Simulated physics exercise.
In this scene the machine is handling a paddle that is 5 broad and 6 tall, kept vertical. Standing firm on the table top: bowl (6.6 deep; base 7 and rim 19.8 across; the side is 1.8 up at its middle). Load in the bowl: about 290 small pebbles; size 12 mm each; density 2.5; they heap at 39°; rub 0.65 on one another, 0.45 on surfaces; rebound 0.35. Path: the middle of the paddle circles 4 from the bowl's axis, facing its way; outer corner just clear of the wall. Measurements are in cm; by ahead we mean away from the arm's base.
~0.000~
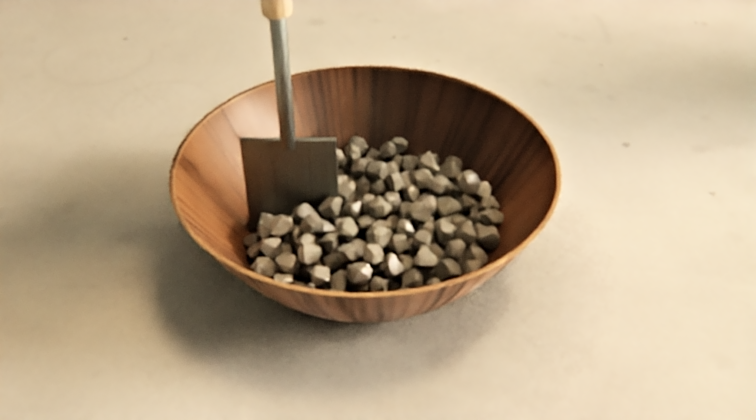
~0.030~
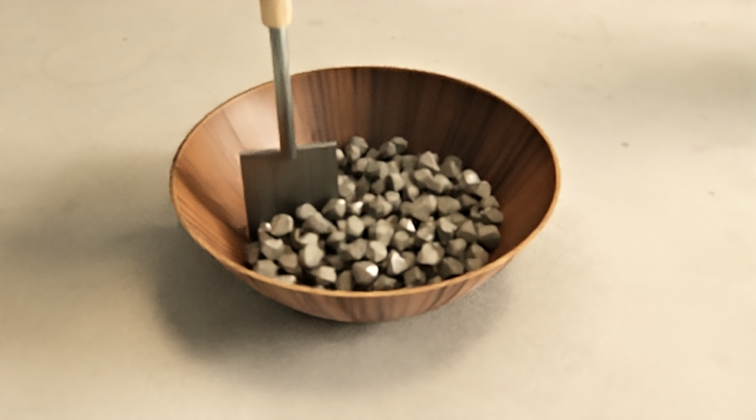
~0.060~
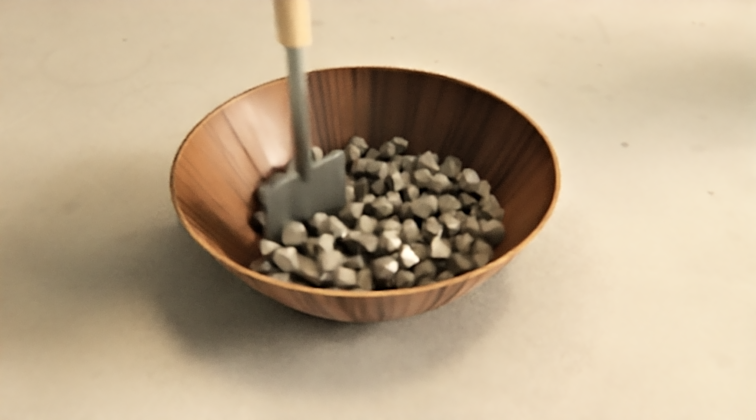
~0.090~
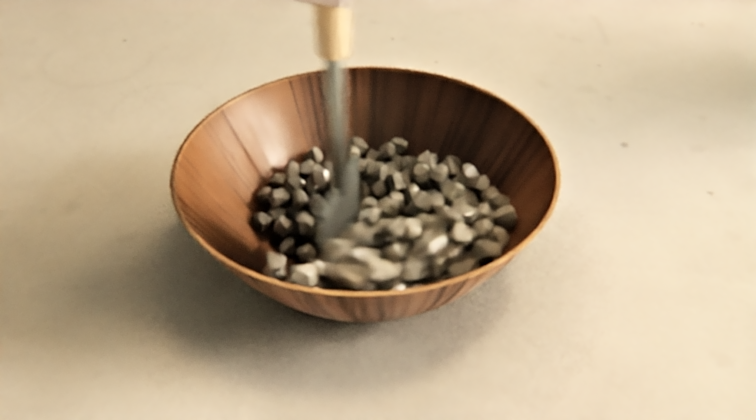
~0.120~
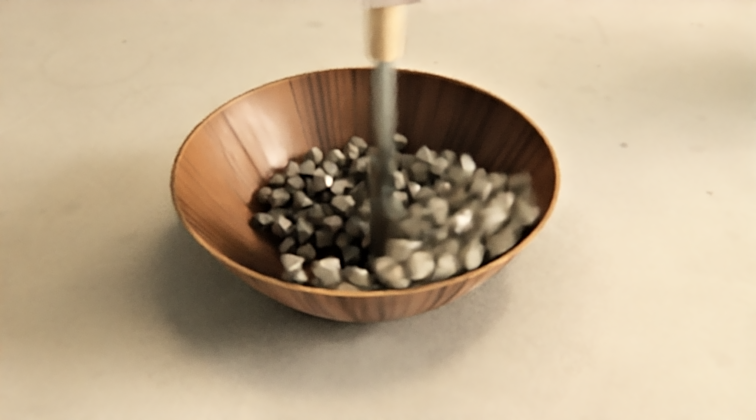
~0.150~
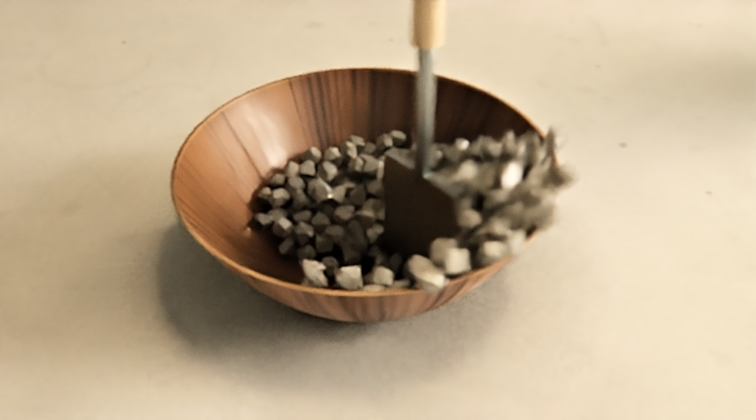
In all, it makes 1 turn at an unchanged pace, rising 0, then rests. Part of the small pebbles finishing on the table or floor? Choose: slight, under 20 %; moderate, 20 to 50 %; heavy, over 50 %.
It is moderate.
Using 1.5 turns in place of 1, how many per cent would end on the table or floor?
It would be around 40 per cent.
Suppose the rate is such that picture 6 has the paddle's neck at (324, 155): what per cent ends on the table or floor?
Some 5 %.
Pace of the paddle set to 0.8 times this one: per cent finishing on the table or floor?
It would come to around 20 percent.
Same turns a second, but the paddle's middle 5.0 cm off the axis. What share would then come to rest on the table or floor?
In that case some 25 %.
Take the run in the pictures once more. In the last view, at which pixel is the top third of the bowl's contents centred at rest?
I'd say close to (286, 253).
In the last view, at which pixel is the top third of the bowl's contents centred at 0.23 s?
Centre of upper third: Approx. (444, 116) px.
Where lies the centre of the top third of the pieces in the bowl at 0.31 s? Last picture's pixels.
It is centred roughly at (305, 100).
By 0.23 s, 217° round, highest piece 11 above the table; 256 in the bowl, 31 in flight or on the tool.
By 0.31 s, 298° round, highest piece 10 above the table; 234 in the bowl, 20 on the table or floor, 33 in flight or on the tool.
By 0.54 s, 0° round, highest piece 7 above the table; 196 in the bowl, 89 on the table or floor, 2 in flight or on the tool.
By 1.24 s, 0° round, highest piece 7 above the table; 196 in the bowl, 91 on the table or floor.
Final count, 196 in the bowl, 91 on the table or floor. That is 32 % on the table or floor.
